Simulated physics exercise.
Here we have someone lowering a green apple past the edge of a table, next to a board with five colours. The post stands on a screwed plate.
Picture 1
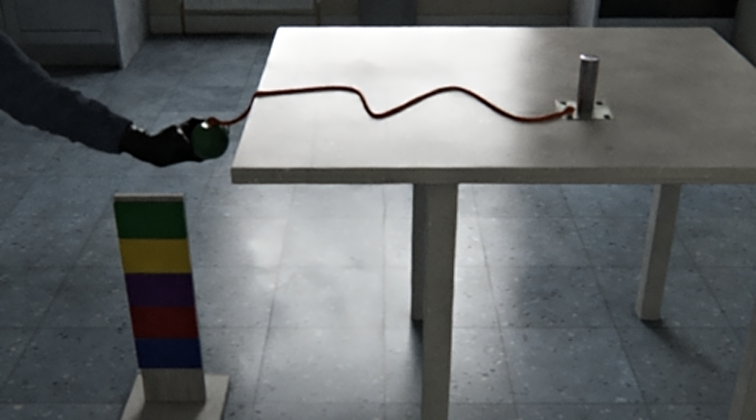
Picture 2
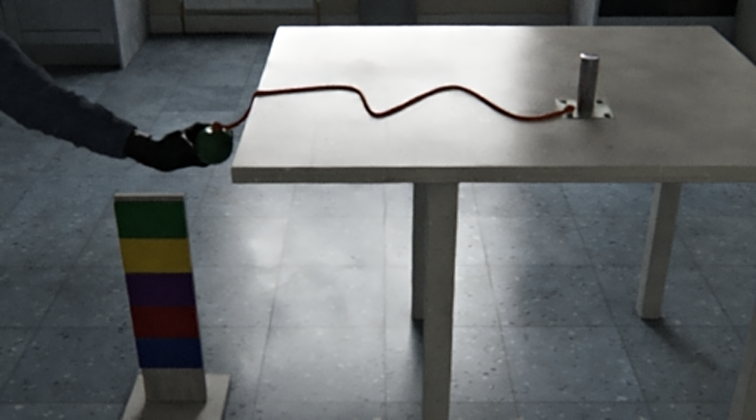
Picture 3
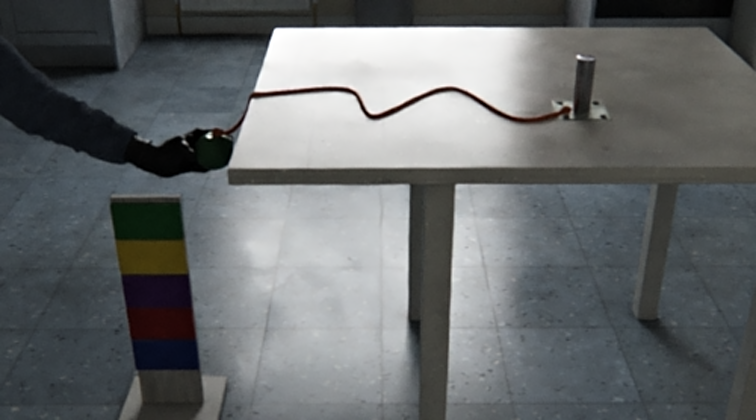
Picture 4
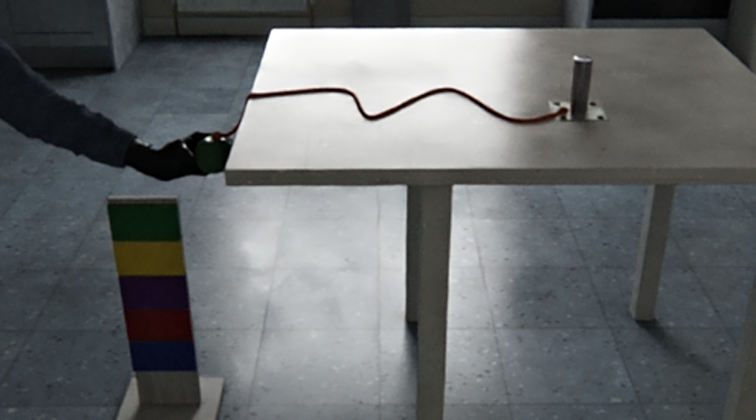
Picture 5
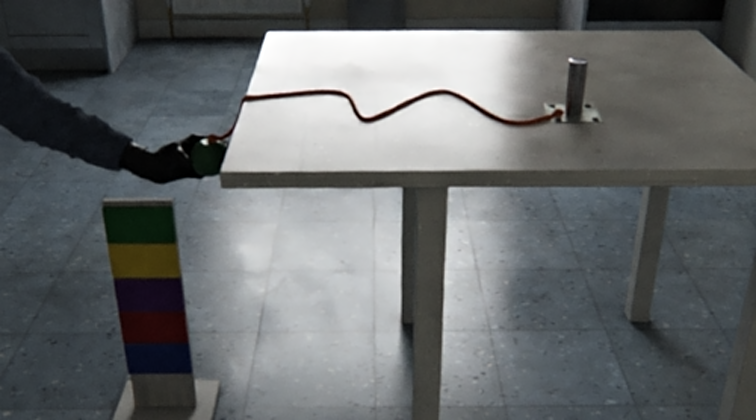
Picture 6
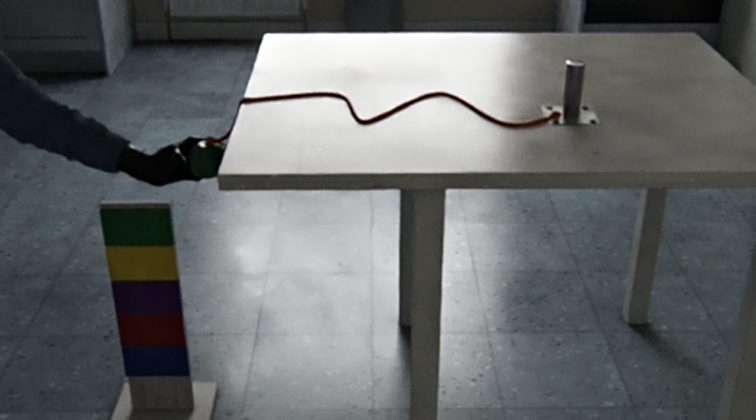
A gloved hand holds a green apple on a red cord beside the table, barely moving.
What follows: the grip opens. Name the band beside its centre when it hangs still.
Its centre hangs level with the purple band.
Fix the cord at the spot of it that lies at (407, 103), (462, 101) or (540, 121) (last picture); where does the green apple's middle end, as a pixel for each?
About (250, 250), (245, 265) and (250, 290).
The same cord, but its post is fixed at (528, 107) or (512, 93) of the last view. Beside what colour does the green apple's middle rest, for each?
It would be red; red.
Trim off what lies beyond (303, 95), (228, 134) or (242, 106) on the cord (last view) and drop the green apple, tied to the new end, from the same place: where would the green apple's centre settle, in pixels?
Try by try, around (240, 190), (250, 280) and (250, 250).
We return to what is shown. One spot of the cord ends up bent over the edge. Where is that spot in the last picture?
At (352, 109), roughly.
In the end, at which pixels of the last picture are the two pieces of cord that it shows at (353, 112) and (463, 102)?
They go to (248, 103) and to (421, 109).
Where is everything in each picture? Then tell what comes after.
Green apple (210, 140); green (150, 221); yellow (155, 257); purple (159, 290); red (164, 323); blue (168, 354), in the first frame.
Green apple (214, 145); cord through (537, 118) (474, 93) (409, 103) (364, 98) (292, 90), in the second frame.
Green apple (215, 151), in the third frame.
Green apple (214, 154); cord through (530, 121) (467, 95) (402, 105) (357, 100) (285, 93), in the fourth frame.
Green apple (210, 157), in the fifth frame.
Green apple (208, 159); cord through (523, 125) (460, 100) (395, 109) (350, 104) (278, 97), in the sixth frame.
Soon after, apple near (233, 284); level with purple.
Then, apple near (285, 296); level with purple.
Further on, apple near (247, 295); level with purple.
At rest, apple near (251, 298); level with purple. Its middle rests at the purple band.
